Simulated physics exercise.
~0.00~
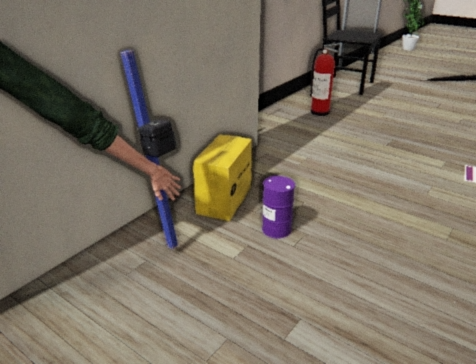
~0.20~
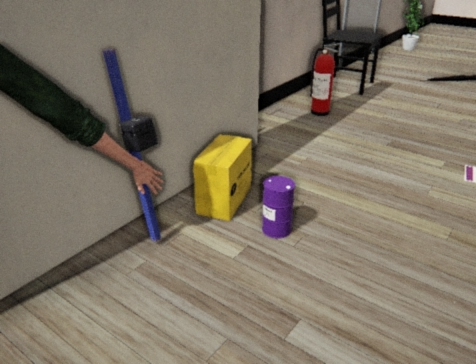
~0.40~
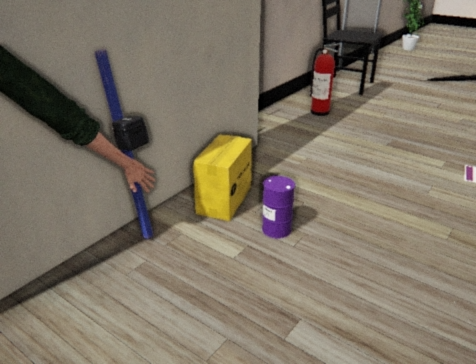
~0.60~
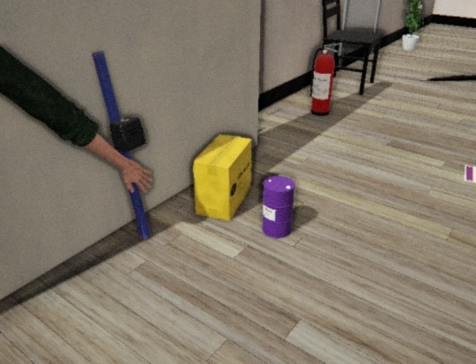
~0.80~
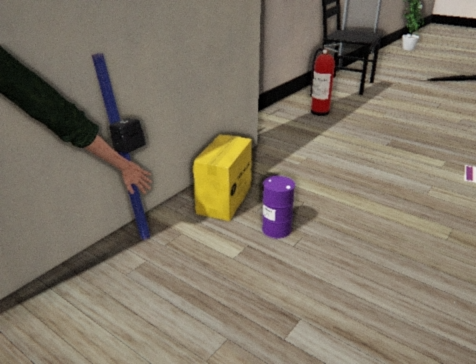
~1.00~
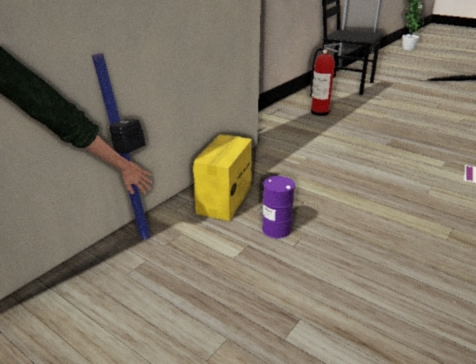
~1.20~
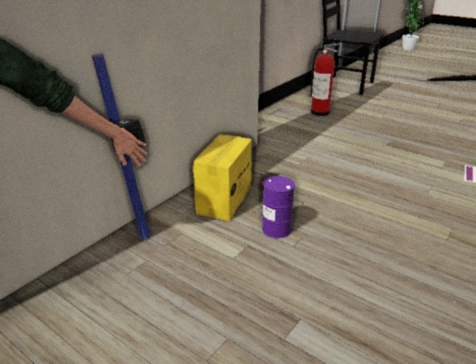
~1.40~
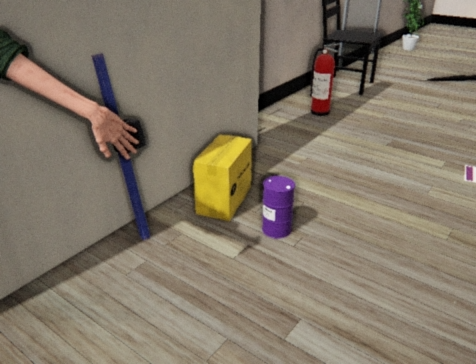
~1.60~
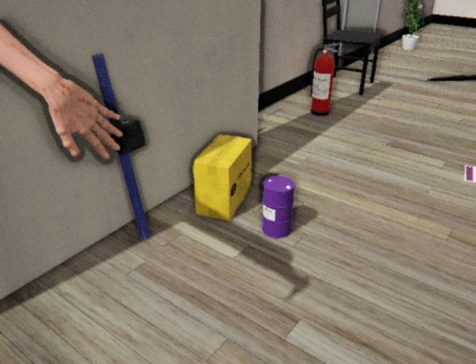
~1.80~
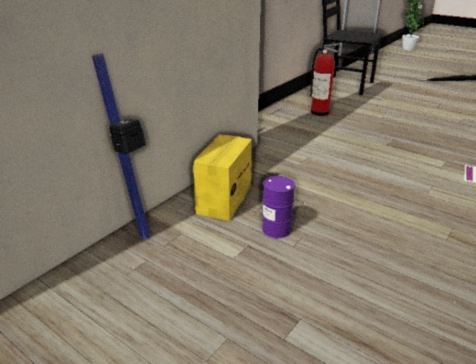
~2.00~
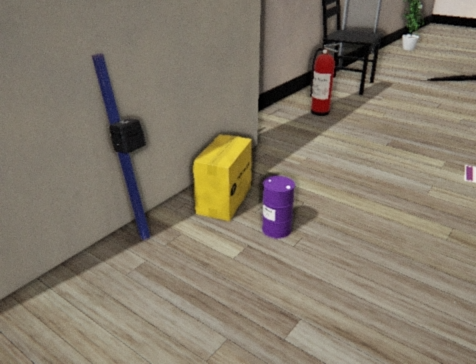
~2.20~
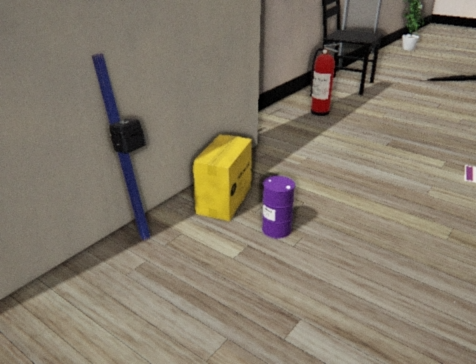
To begin with, a hand in a dark green sleeve holds a blue pole with a black block on it, beside a grey wall, near a yellow box and a purple canister. The hand moves the pole a little to the left, leaning it with its foot on the wooden floor. It stays by the pole briefly, then lets go and draws back toward the left until it is out of view. The pole does not slip once released. At the end it still leans there, with the box and canister in their places.
